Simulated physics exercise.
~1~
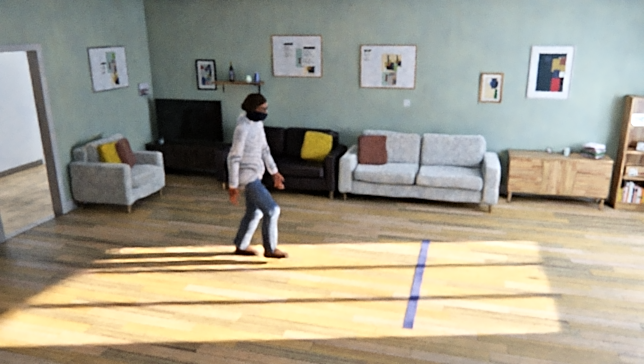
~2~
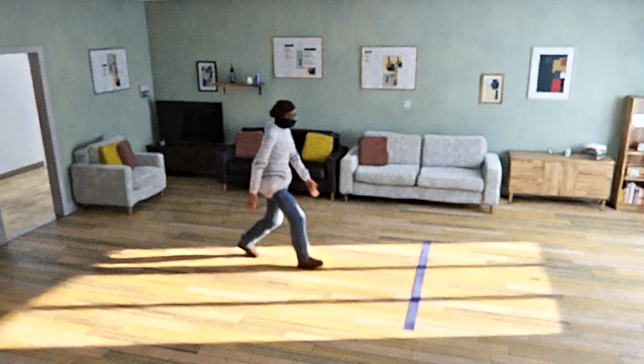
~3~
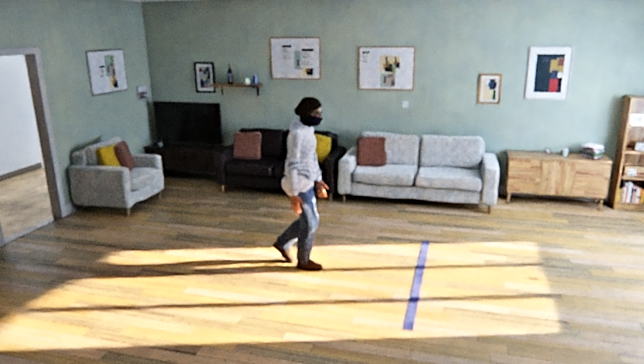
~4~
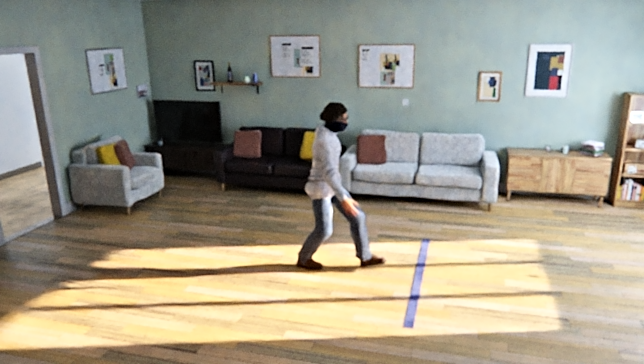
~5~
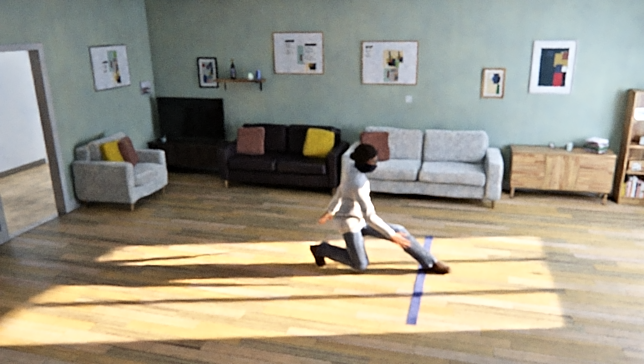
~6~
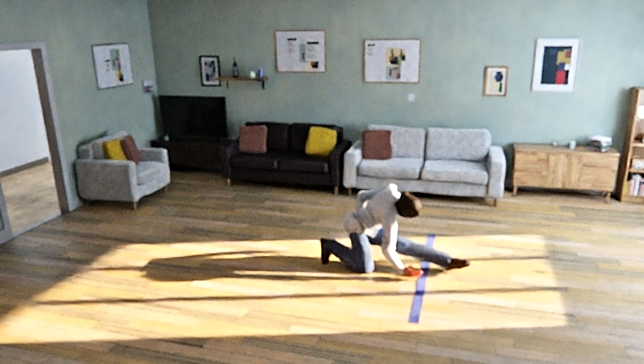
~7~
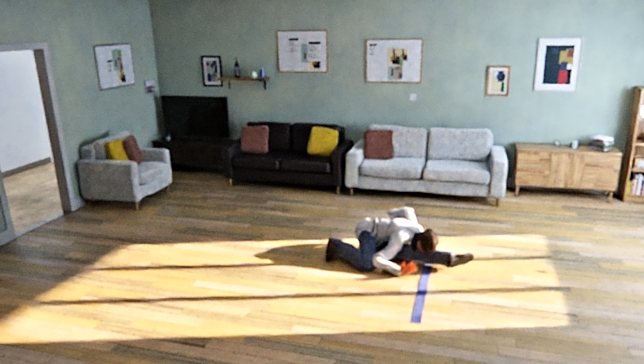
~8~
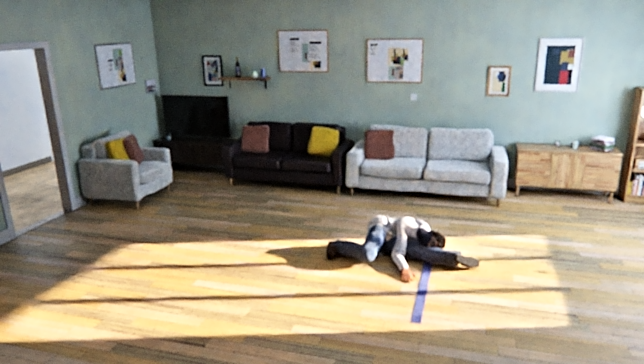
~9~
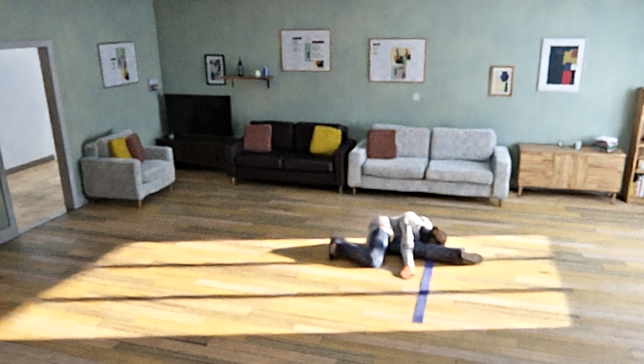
In a sunlit living room, a masked person walks right and collapses at a blue strip.
